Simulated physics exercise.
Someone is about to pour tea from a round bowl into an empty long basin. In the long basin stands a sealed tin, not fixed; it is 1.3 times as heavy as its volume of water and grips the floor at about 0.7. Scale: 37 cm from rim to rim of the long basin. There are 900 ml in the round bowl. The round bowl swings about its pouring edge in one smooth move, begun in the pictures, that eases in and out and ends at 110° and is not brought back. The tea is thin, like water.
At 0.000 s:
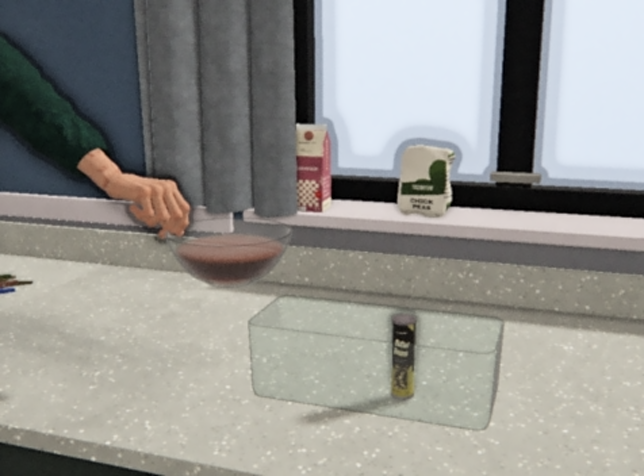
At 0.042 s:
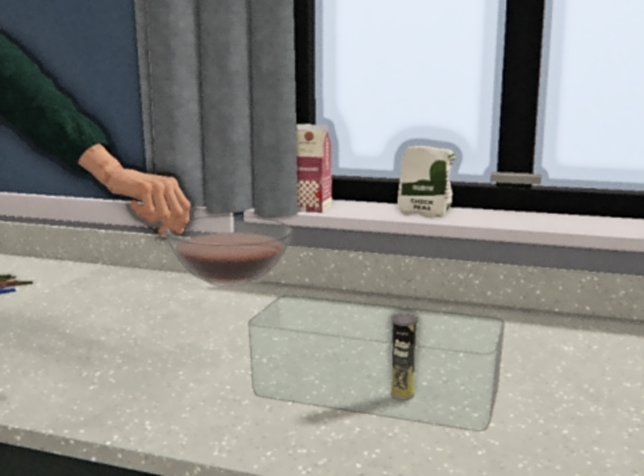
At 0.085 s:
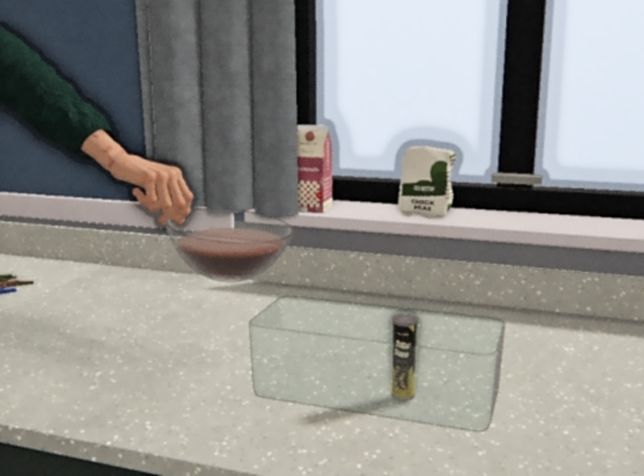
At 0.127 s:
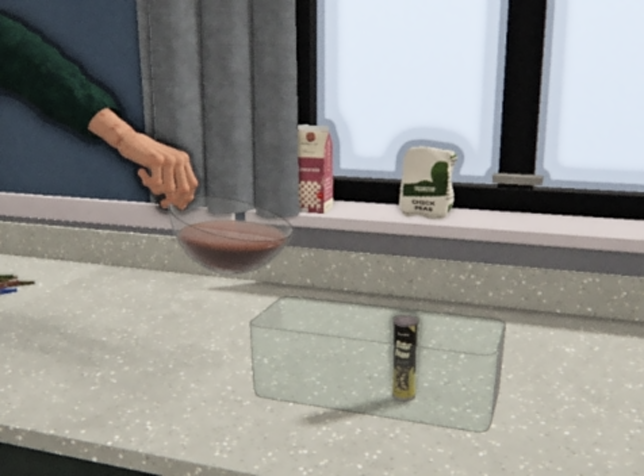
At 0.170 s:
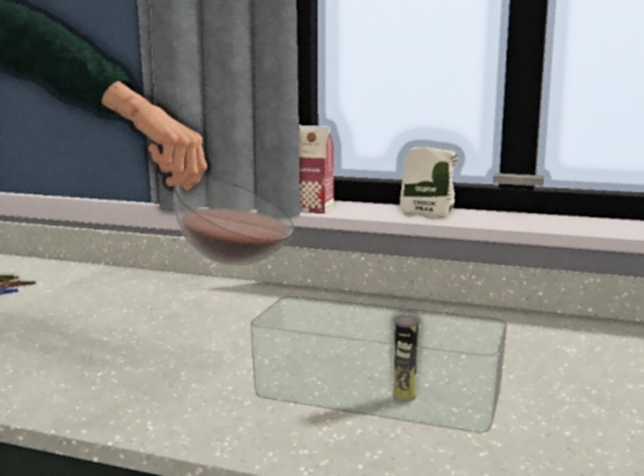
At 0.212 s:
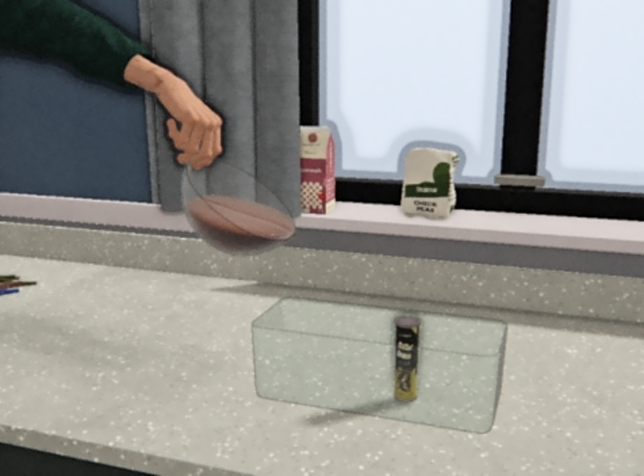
A glass bowl of reddish-brown liquid, held by a hand in a green sleeve, hung level at first, then tilted steadily to the right beside a clear basin with a small tin showing through it.
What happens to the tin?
It topples.
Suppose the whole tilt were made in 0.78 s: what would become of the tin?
The tin topples.
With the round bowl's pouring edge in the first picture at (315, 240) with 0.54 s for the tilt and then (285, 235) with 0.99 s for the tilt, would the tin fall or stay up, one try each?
First it topples; then it keeps standing.
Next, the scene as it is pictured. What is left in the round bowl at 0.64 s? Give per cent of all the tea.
Some 0 per cent.
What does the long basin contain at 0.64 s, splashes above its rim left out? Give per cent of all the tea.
About 98 per cent.
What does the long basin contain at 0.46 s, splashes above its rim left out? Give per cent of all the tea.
About 9 per cent.
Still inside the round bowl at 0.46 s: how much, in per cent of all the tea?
About 22 per cent.
Then, 0.46 s in, the tilt is 104° and 22 per cent is still to pour; the tin stands where it began.
Then, 0.64 s in, the tilt is 110° and 0 per cent is still to pour; the tin stands 1 cm from where it began.
Then, 0.83 s in, the tilt is 110° and 0 per cent is still to pour; the tin leans 6°.
Then, 1.04 s in, the tilt is 110° and 0 per cent is still to pour; the tin leans 59°.
Finally, the tin lies on its side.
